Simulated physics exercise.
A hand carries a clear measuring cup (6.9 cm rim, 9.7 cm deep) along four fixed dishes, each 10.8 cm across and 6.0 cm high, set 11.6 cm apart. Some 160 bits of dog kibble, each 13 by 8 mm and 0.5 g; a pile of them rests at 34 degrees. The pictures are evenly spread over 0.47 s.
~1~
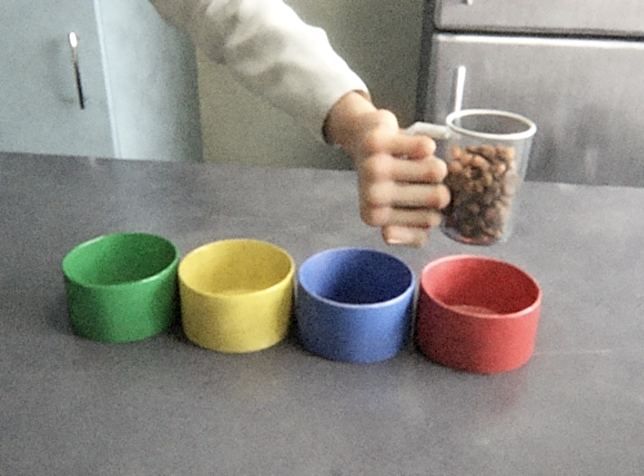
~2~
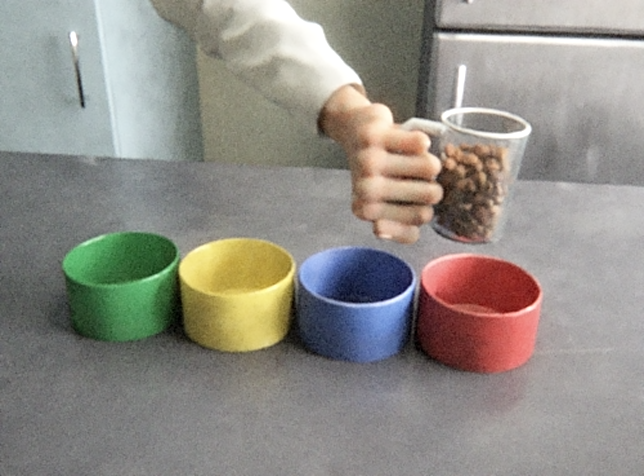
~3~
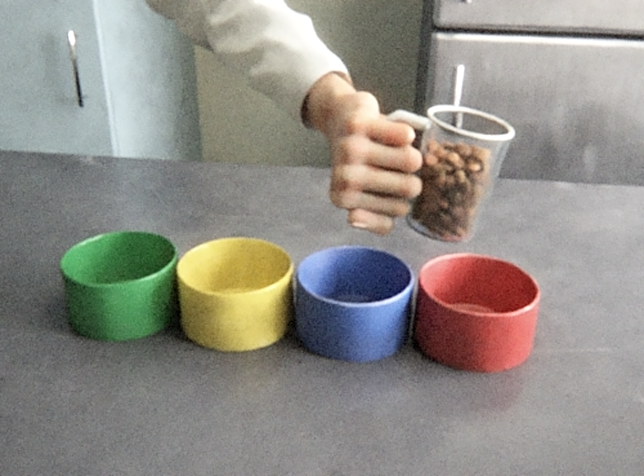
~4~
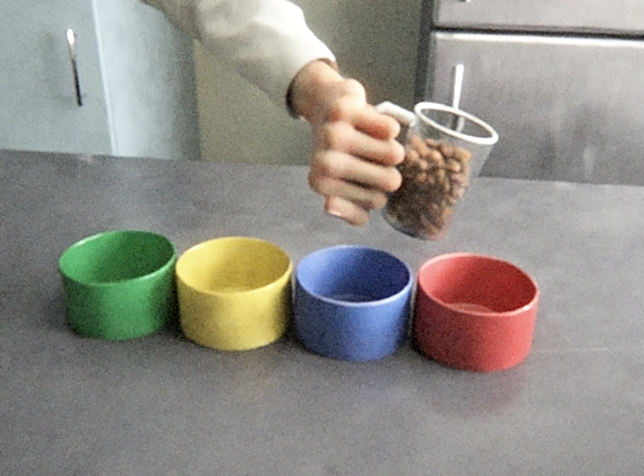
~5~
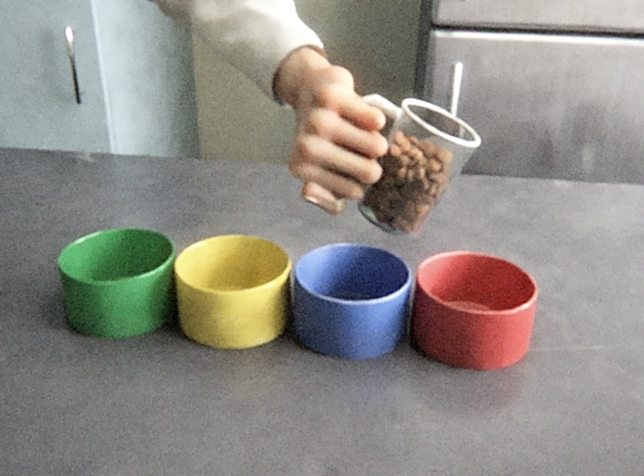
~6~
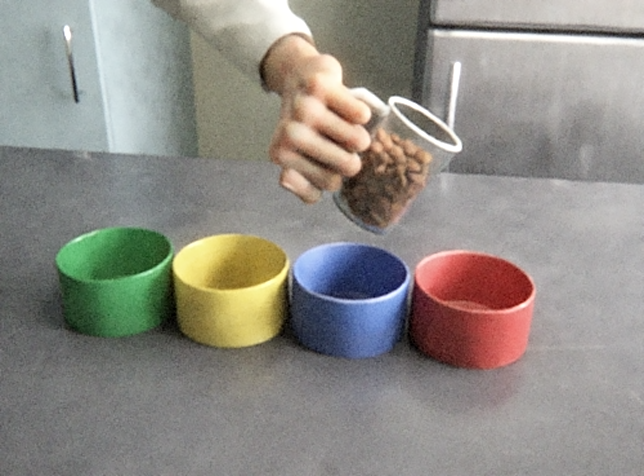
In this clip, a hand holding a clear measuring cup of brown kibble moves left above a row of green, yellow, blue and red dishes on a gray counter, gradually tilting the cup to the right as it goes.
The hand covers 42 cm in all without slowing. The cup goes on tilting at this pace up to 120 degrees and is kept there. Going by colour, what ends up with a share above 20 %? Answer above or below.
Red below, blue below, green above, yellow above, counter below.
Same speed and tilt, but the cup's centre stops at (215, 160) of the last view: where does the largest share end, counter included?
The winner: Yellow.
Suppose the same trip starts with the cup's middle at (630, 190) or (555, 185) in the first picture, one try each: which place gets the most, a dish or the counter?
The winner: Blue; yellow.
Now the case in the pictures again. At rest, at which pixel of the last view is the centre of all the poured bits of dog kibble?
Around (204, 301).
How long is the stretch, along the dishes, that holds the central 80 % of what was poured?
Some 13 cm.
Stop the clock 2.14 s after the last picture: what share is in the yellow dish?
Some 60 per cent.
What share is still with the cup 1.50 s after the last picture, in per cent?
About 25 per cent.
Then, 0.90 s after the last picture, tilt 93 degrees; cup holds 100 %.
Then, 1.50 s after the last picture, tilt 120 degrees; cup holds 25 %, green 10 %, yellow 55 %.
Then, 2.14 s after the last picture, tilt 120 degrees; cup holds 0 %, green 30 %, yellow 60 %.
In the end, red 0 %, blue 0 %, green 30 %, yellow 60 %, counter 10 %.
